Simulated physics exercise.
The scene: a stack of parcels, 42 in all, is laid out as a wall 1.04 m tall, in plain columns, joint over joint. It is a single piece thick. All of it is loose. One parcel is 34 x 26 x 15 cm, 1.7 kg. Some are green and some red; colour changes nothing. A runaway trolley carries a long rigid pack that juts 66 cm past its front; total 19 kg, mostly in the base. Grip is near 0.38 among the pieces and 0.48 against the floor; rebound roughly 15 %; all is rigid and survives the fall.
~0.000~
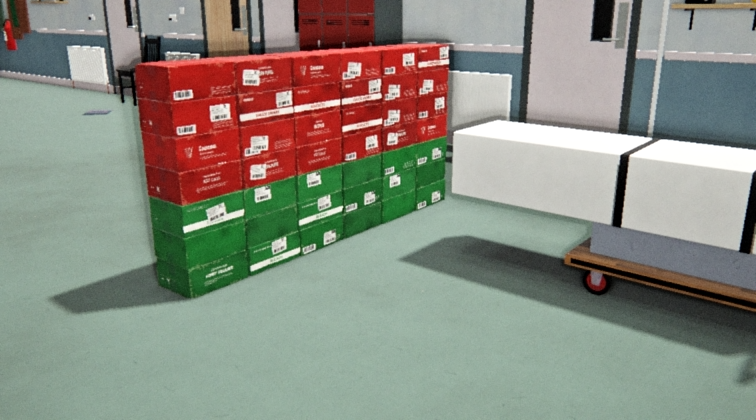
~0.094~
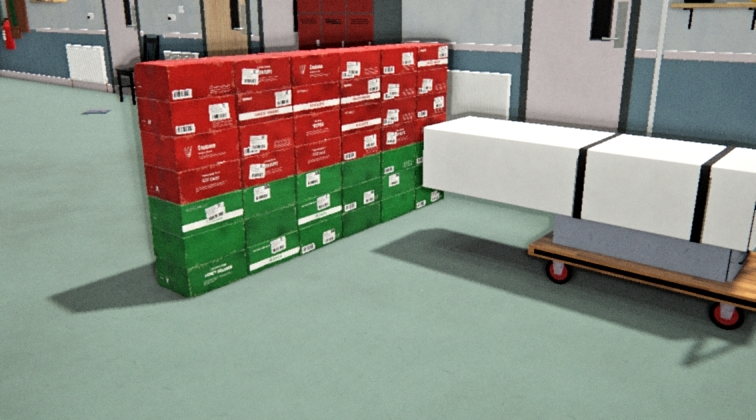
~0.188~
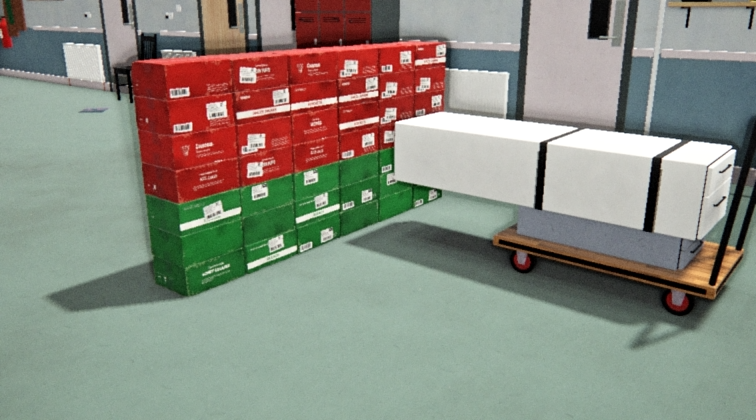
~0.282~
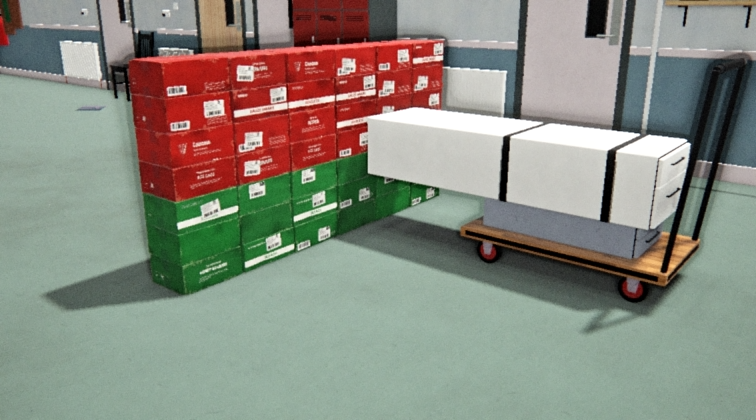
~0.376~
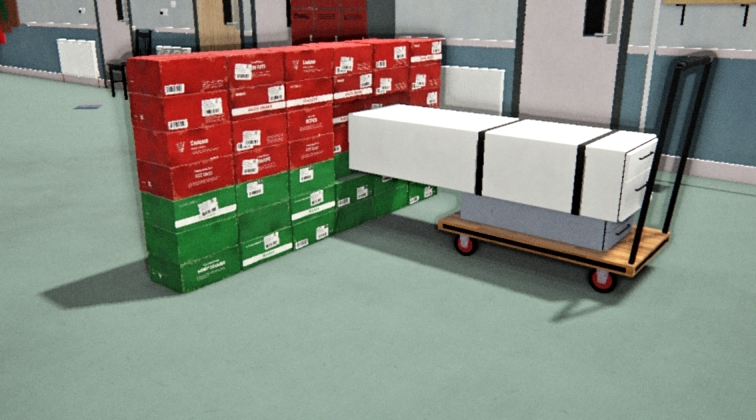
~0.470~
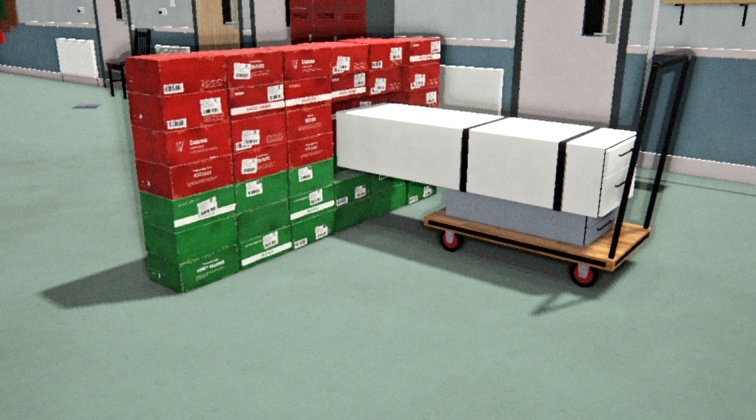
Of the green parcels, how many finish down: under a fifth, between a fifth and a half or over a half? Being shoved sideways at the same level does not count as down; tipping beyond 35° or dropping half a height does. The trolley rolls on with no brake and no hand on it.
The part is fewer than one in five.
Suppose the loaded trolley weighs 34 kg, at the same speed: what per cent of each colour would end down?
Then green 10, red 30 per cent.
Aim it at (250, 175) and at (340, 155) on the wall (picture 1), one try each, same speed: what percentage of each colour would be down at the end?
Green 10 then 10, red 30 then 30 per cent.
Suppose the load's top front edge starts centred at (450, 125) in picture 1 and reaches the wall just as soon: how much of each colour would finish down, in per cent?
In that case green 10, red 30 per cent.
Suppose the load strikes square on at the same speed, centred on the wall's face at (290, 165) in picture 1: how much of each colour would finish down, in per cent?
Then green 10, red 30 per cent.
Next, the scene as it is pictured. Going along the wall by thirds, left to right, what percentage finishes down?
Left 0, middle 40, right 40 per cent.
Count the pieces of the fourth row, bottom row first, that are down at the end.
2 of them.
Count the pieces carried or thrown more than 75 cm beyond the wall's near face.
Roughly 6 of them.
By 0.74 s, load 27 cm past the wall's line, still rolling; none of the 18 green parcels down (5 of 42 in all colours); top green parcel tilted 31°; top red parcel tilted 43°, 11 cm lower.
By 1.16 s, load 35 cm past the wall's line, still rolling; 2 of the 18 green parcels down (10 of 42 in all colours); top green parcel on its side; top red parcel on its side.
When it is over (2.5 s), load 38 cm past the wall's line, stopped; 2 of the 18 green parcels down (10 of 42 in all colours); top green parcel on its side; top red parcel on its side. That is 11 per cent. In pixels of the last frame, middles, top green parcel near (330, 178), top red parcel near (323, 136).
